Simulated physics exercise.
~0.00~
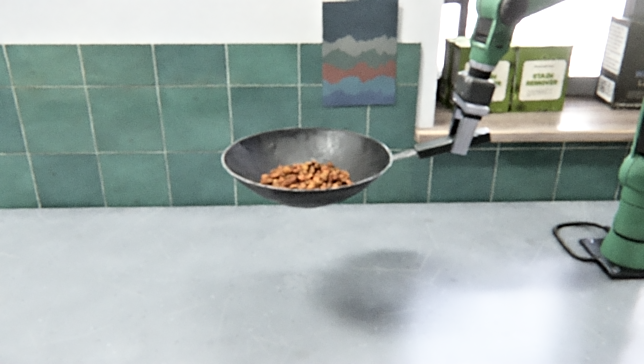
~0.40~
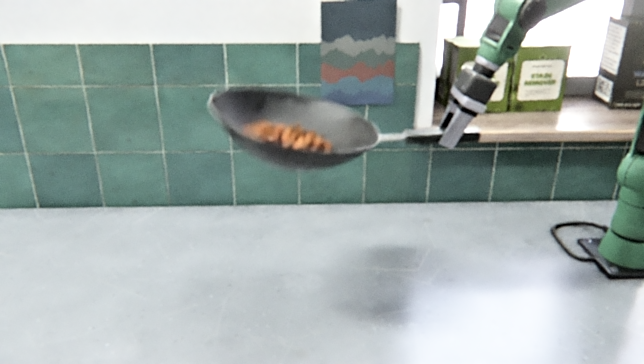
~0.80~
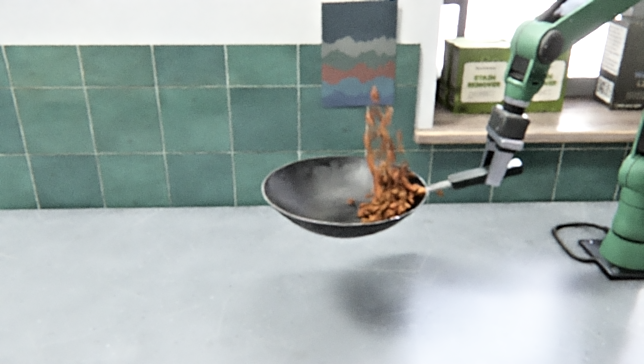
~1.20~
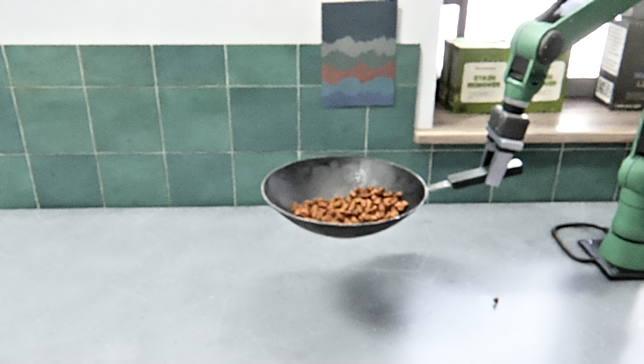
Wok of brown pellets tilting and swinging in a green robot arm's grip, tossing and catching them, one landing on the counter.
